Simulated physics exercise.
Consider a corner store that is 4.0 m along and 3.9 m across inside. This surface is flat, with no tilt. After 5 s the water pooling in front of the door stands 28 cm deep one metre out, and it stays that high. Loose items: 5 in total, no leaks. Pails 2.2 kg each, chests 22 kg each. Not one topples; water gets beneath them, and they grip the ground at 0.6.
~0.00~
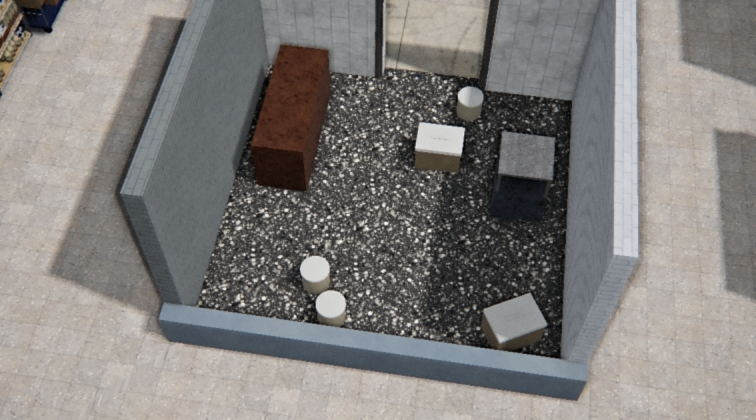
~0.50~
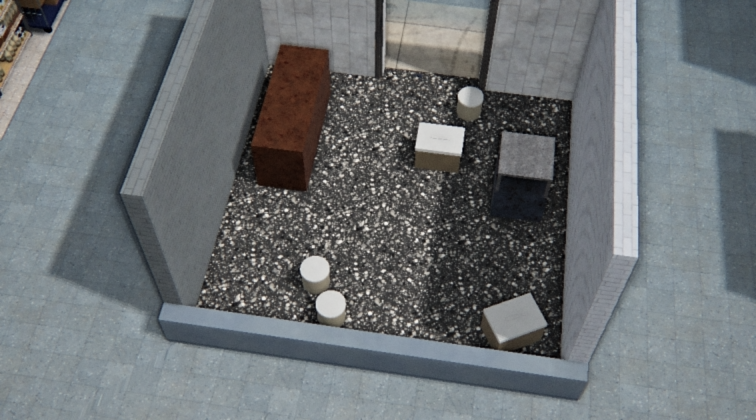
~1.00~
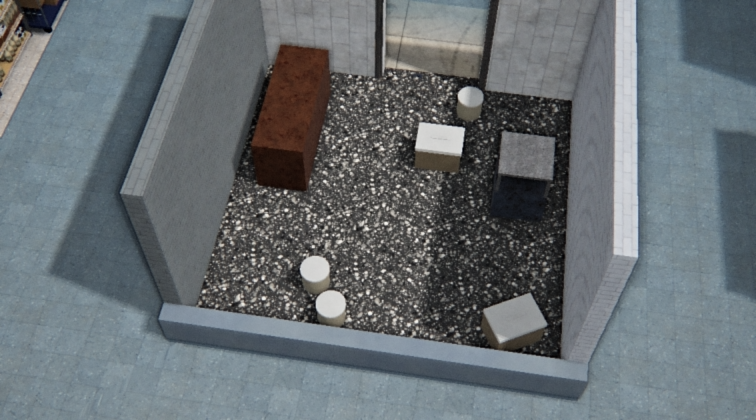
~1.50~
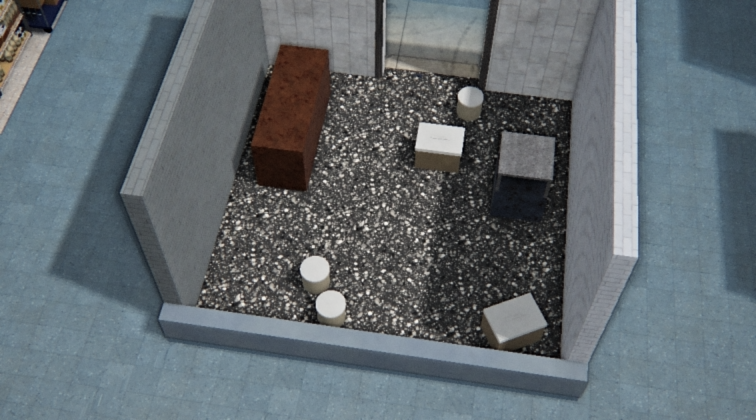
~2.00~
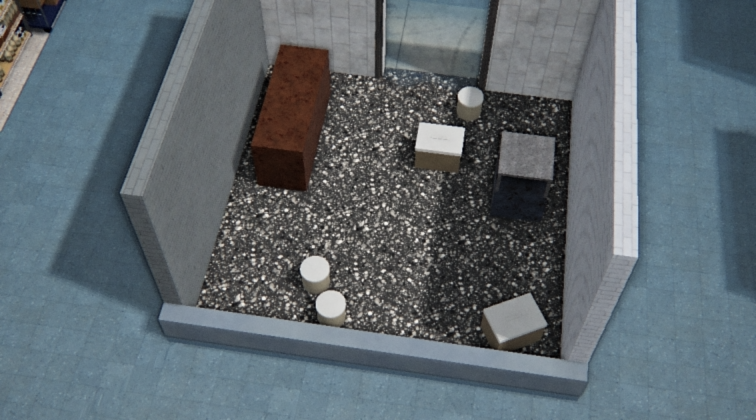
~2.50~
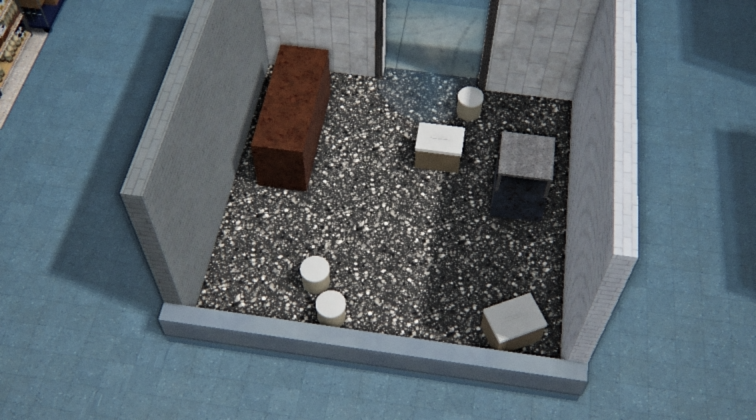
Around a small walled store, bluish water spreads over the paving and reaches just inside the doorway.
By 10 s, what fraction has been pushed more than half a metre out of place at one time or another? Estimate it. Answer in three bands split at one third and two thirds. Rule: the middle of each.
Two thirds or more.
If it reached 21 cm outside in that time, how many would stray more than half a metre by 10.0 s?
It would come to 4 of them.
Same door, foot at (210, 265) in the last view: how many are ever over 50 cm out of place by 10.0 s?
Then it comes to 5.
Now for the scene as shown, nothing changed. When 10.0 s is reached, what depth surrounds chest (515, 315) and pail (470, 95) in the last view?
18 and 5 cm.
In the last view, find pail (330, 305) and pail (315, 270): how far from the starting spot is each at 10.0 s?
In turn: 200 cm, 140 cm.
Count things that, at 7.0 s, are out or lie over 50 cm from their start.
By that time the total stands at 3.
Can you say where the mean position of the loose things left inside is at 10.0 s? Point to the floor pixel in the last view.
The average lands around (446, 255).
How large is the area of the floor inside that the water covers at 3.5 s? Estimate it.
Wet area: Approx. 2.5 m2.
After 3.5 s 0 of 5 are over 50 cm from their spots; 0 afloat.
After 4.5 s 1 of 5 are over 50 cm from their spots; 0 afloat.
After 7.0 s 3 of 5 are over 50 cm from their spots; 2 afloat.
After 10.0 s 4 of 5 are over 50 cm from their spots, and 4 have been at some point; 5 afloat.
